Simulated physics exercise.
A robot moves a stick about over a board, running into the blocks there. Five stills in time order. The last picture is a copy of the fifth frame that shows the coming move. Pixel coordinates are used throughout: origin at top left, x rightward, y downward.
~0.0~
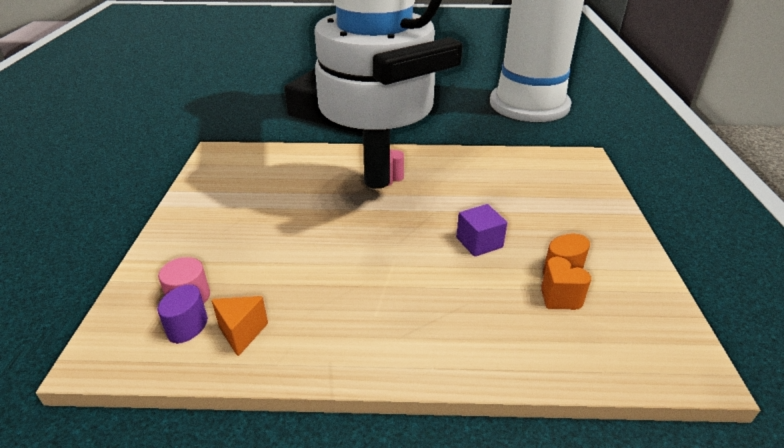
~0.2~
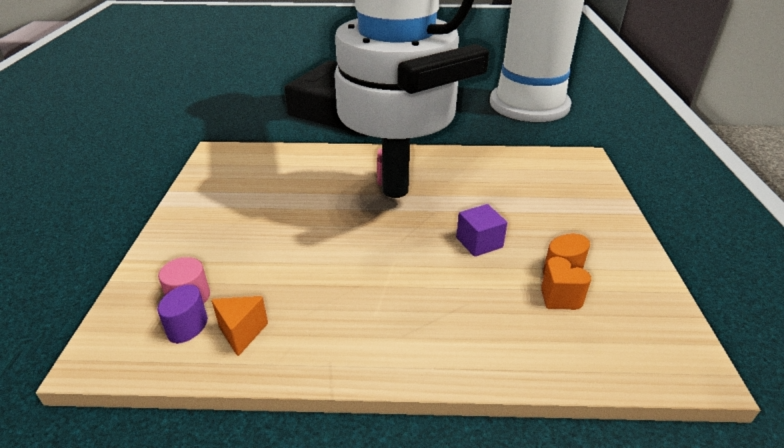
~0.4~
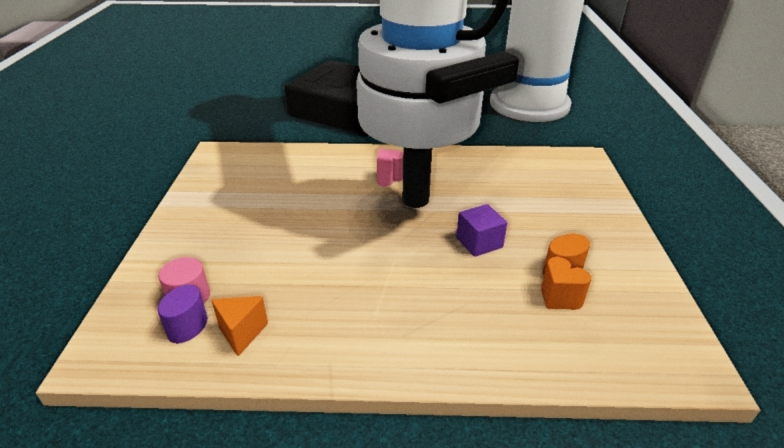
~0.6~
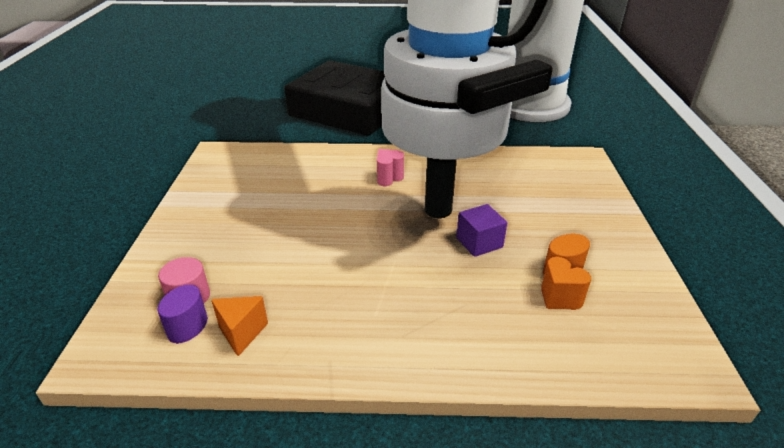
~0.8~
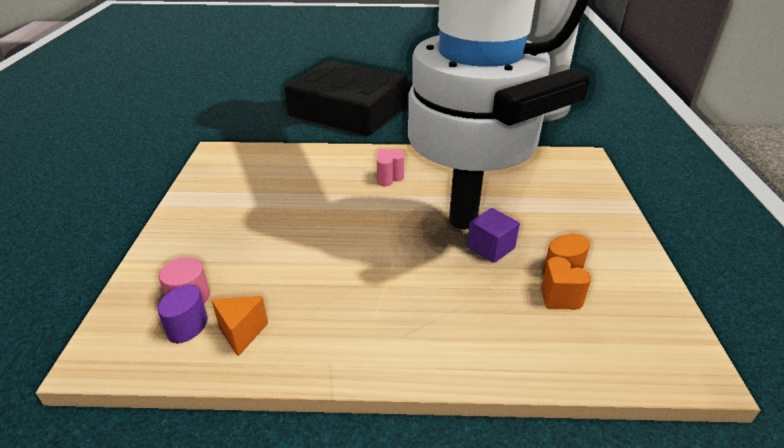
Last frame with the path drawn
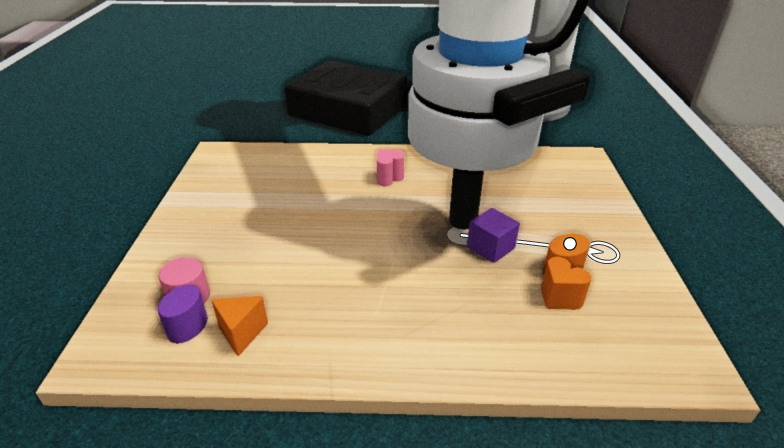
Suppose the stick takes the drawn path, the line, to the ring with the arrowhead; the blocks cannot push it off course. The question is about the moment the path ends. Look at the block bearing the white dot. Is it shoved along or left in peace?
The block moves away from its spot.
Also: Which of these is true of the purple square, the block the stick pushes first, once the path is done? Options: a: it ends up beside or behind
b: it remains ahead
I'll go with a - it ends up beside or behind.
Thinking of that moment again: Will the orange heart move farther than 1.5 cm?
Answer: No.
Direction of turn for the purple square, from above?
Its spin: Clockwise.
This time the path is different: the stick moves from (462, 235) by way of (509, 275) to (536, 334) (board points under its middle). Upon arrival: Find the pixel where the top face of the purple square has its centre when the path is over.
It sits at (549, 246).
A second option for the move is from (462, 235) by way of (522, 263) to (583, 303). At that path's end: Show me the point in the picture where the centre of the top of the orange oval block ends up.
My prediction: (645, 253).
Path on the board, from (462, 235) to (603, 252); the dot is on the orange oval block.
On the path given first. One third of the way, stick (510, 227); purple square (536, 233), turned 20° clockwise; orange oval block (576, 247).
Two thirds of the way, stick (558, 232); purple square (558, 241), turned 50° clockwise; orange oval block (598, 259), turned 15° anticlockwise.
At the end, stick (607, 238); purple square (559, 241), turned 50° clockwise; orange heart in place; orange oval block (598, 259), turned 15° anticlockwise.
